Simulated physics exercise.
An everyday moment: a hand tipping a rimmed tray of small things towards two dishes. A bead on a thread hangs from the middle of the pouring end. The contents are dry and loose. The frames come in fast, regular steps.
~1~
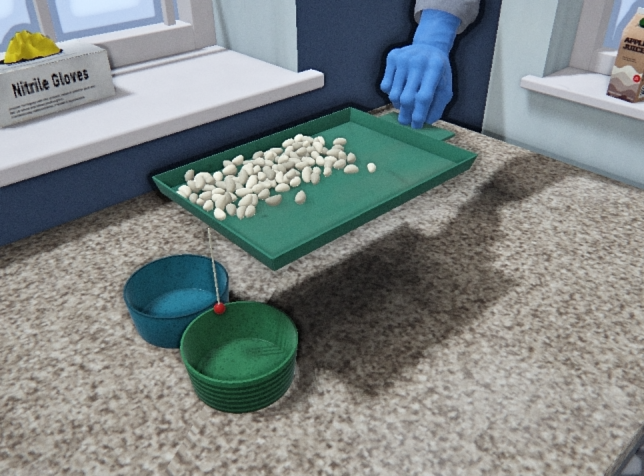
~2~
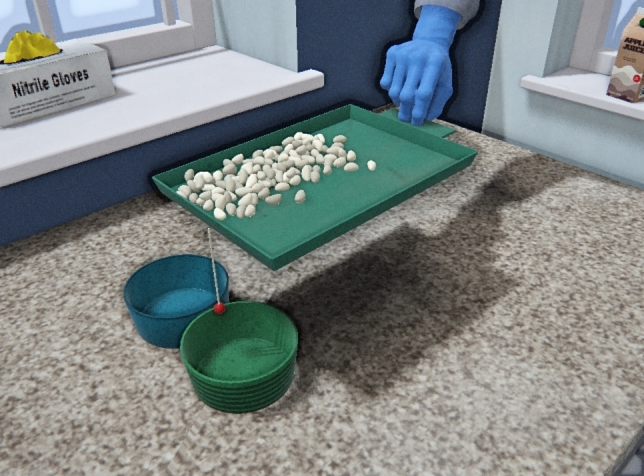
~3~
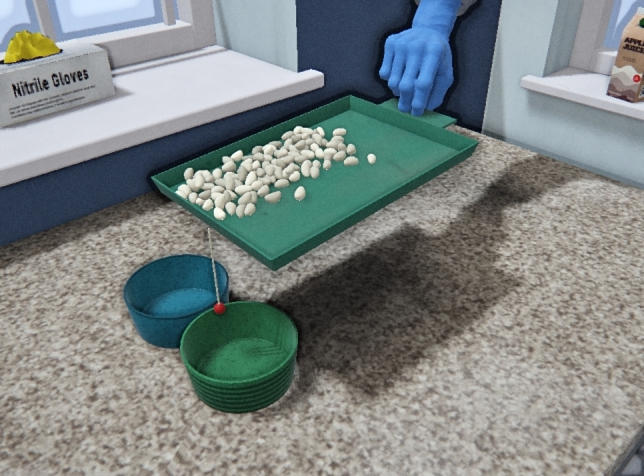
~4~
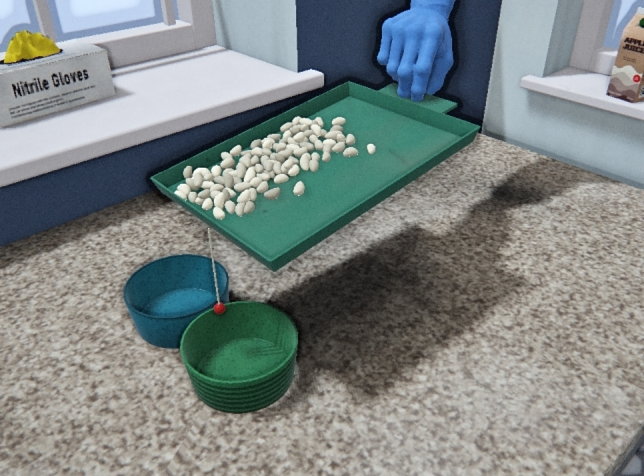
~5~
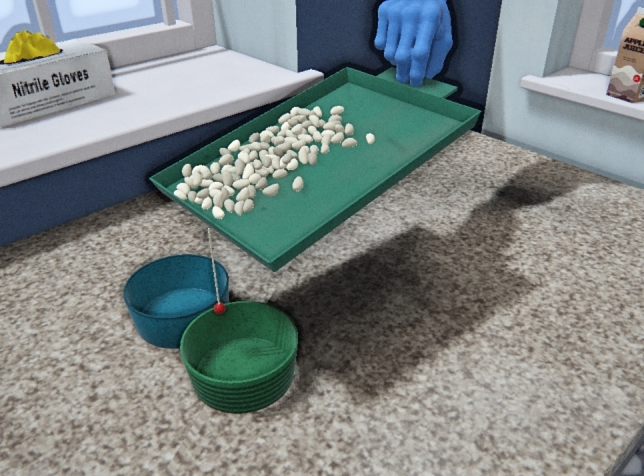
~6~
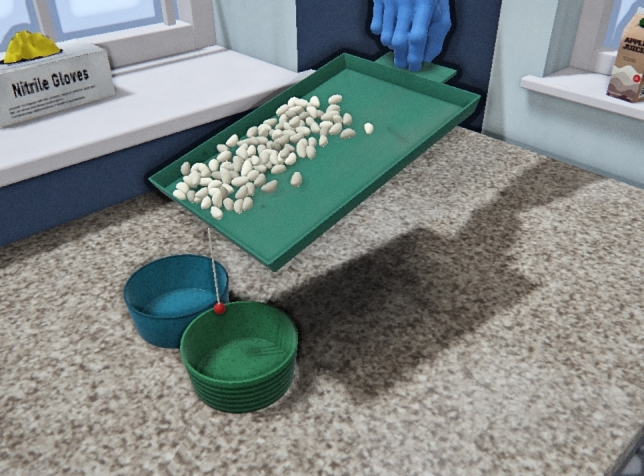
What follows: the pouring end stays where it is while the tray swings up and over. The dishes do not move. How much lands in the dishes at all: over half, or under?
In the dishes lies less than half of it.
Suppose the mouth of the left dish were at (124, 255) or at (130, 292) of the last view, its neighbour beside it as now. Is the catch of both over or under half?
In turn: Below a half; over half.
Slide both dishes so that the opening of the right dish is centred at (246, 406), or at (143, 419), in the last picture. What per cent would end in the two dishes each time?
Near 80 % and 20 %.
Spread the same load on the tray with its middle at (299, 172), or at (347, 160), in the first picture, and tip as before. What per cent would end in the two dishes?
In turn 40 and 40 in a hundred.
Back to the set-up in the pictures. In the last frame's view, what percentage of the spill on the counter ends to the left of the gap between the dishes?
Some 90 per cent.
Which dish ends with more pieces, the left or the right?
Fuller: Right.
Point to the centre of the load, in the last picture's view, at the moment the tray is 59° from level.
Near (207, 180).
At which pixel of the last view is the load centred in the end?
Roughly at (167, 386).
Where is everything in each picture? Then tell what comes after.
In the first frame, corners of the pouring end at (159, 177) and (273, 253), level; middle of the load at (268, 171), white beans; left dish at (134, 321); right dish at (193, 383); bead on its thread at (220, 308).
In the second frame, corners of the pouring end at (159, 177) and (273, 254), level; middle of the load at (268, 170).
In the third frame, corners of the pouring end at (158, 177) and (272, 254), tipped barely, level across its low end; middle of the load at (267, 166).
In the fourth frame, corners of the pouring end at (157, 177) and (271, 255), tipped a little, level across its low end; middle of the load at (266, 161).
In the fifth frame, corners of the pouring end at (156, 177) and (270, 257), tipped a little, level across its low end; middle of the load at (264, 155).
In the sixth frame, corners of the pouring end at (155, 178) and (269, 258), tipped clearly, level across its low end; middle of the load at (263, 150); left dish at (134, 321); right dish at (193, 383).
Soon after the last picture, tray tipped steeply; nearly all on the tray; a stray few in the right dish; a stray few in the air.
A little later, tray tipped right over; about two thirds on the tray; a small part in the right dish; a stray few in the left dish; a small part outside both; about a quarter in the air.
Later still, tray tipped past a quarter turn; about a quarter in the right dish; a small part in the left dish; about two thirds outside both.
At rest, tray tipped past a quarter turn; about a quarter in the right dish; a small part in the left dish; about two thirds outside both.
